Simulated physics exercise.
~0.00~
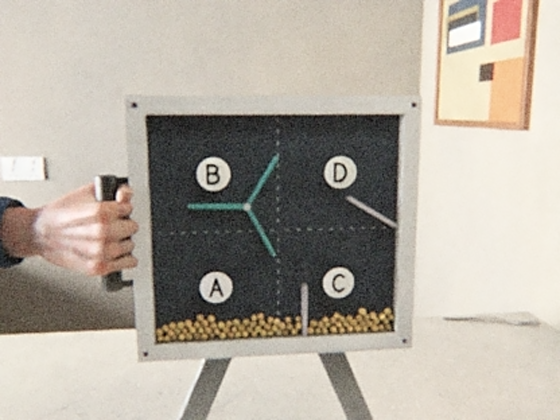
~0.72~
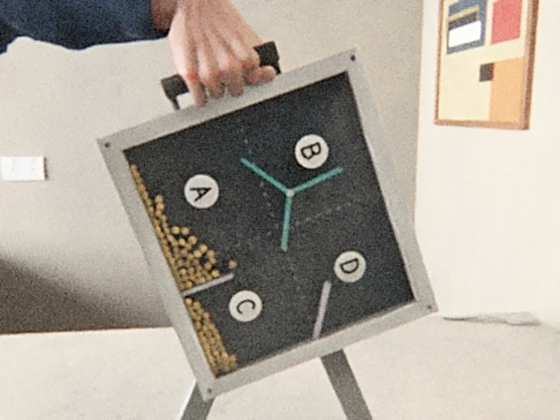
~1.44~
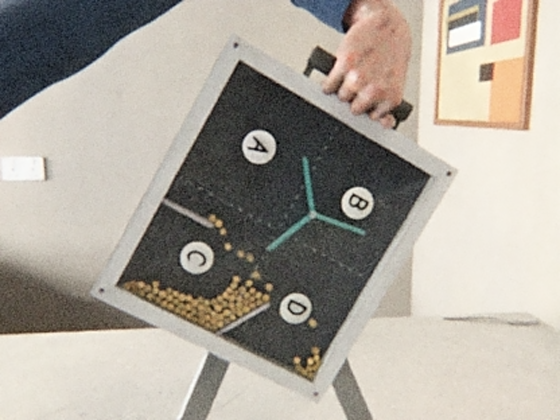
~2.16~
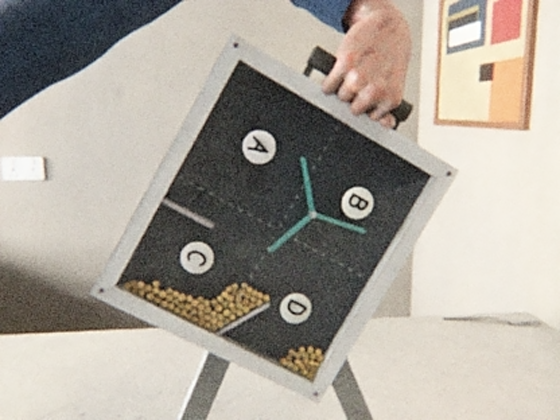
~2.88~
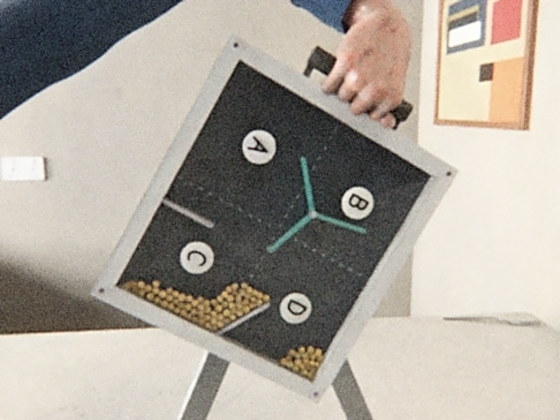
In a pale-walled room with a colourful block-patterned picture at right, a square, dark-faced case stands on two legs, tan chickpeas lying along its bottom in quarters A and C. A hand grips the black handle on its left side and swings it clockwise, up over the top. The chickpeas bank against the case's lower left, some resting on a short grey bar, while the teal three-armed piece turns too. As the handle reaches the upper right, chickpeas tumble out of A through C, and some reach D. The case stops tilted, still held, with a larger heap in C, a smaller one in D, and A and B empty.
